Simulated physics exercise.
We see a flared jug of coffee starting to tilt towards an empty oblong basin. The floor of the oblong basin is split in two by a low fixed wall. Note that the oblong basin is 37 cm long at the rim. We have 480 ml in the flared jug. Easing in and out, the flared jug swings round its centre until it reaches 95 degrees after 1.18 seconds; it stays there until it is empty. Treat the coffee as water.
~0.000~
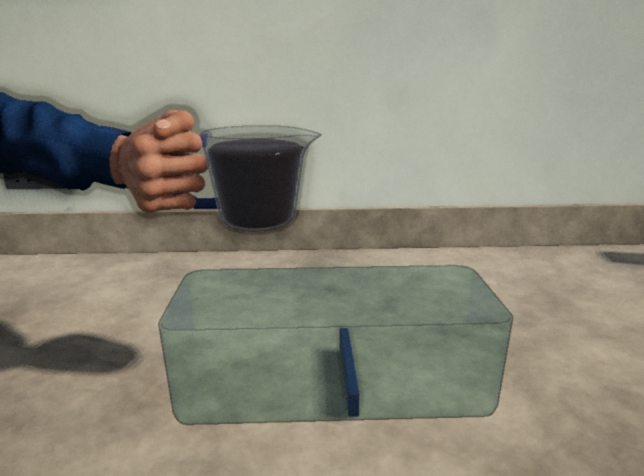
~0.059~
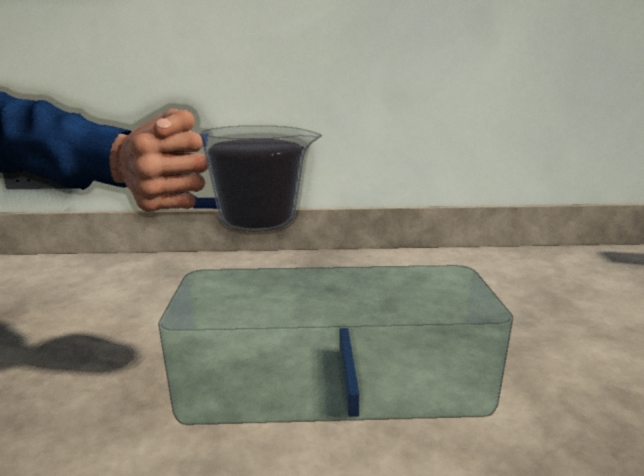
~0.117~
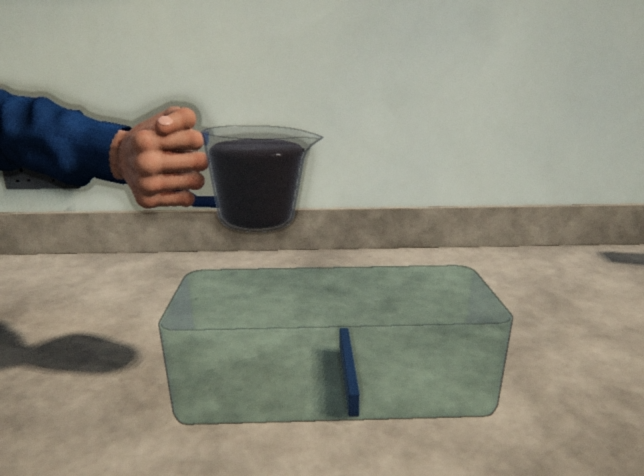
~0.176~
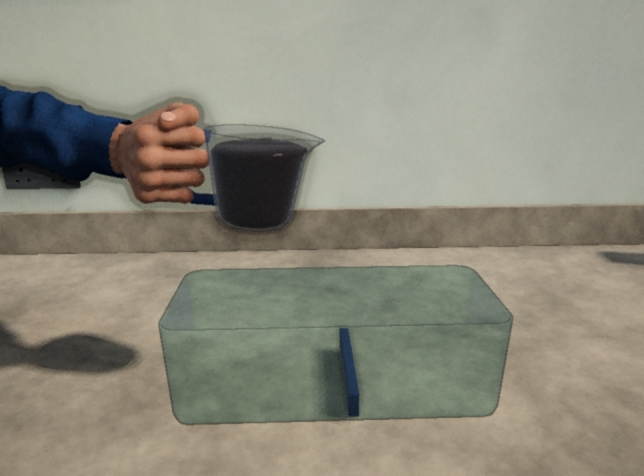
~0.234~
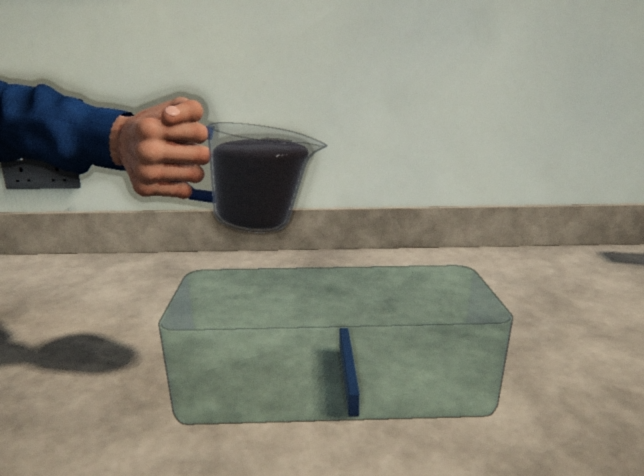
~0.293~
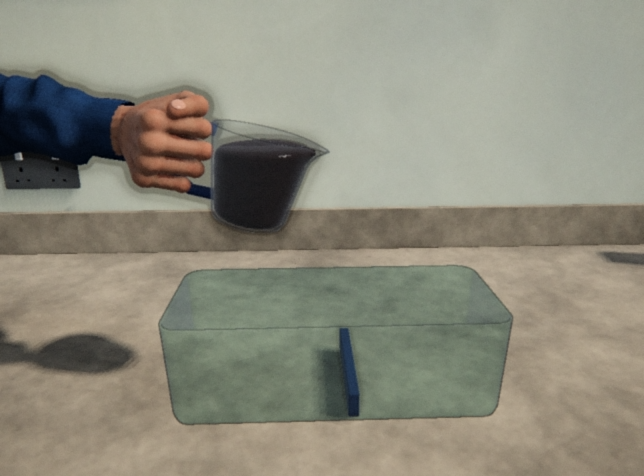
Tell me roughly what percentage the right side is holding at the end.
At the end it holds about 86 per cent.
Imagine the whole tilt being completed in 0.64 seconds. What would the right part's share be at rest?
That would be about 90 in a hundred, I'd say.
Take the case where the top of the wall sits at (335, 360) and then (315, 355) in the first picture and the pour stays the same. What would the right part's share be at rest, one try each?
I'd say 90 percent on the first go, 95 percent on the next.
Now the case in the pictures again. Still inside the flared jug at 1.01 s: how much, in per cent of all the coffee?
Near 18 in a hundred.
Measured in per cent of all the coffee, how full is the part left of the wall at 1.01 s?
I'd say near 2 percent.
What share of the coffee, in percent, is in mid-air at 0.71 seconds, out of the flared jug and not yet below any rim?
Near 20 per cent at that time.
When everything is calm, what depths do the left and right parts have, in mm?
The left side settles near 2 mm and the right side near 18 mm.
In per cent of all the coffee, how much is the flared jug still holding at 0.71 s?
I'd estimate some 70 % remains.
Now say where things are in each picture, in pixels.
In the first frame, it leans 0°; its right rim is at (322, 133); the coffee meets the walls at (209, 146) and (304, 146); the oblong basin's rim runs from (174, 298) to (491, 292); the wall's top is at (349, 359).
In the second frame, it leans 1°; its right rim is at (322, 134); the coffee meets the walls at (209, 146) and (304, 145).
In the third frame, it leans 2°; its right rim is at (324, 136); the coffee meets the walls at (210, 145) and (305, 146).
In the fourth frame, it leans 5°; its right rim is at (325, 140); the coffee meets the walls at (212, 146) and (307, 148).
In the fifth frame, it leans 9°; its right rim is at (328, 144); the coffee meets the walls at (214, 147) and (311, 147).
In the sixth frame, it leans 14°; its right rim is at (330, 151); the coffee meets the walls at (216, 147) and (316, 149).
Then, 0.71 s in, the tilt is 62° and 70 per cent is still to pour, 0 is left of the wall and 11 right of it.
Then, 1.01 s in, the tilt is 90° and 19 per cent is still to pour, 2 is left of the wall and 62 right of it.
Then, 1.33 s in, the tilt is 95° and 2 per cent is still to pour, 10 is left of the wall and 85 right of it.
Then, 1.68 s in, the tilt is 95° and 0 per cent is still to pour, 13 is left of the wall and 86 right of it.
Finally, 13 per cent lies left of the wall, 86 right of it and 1 outside.
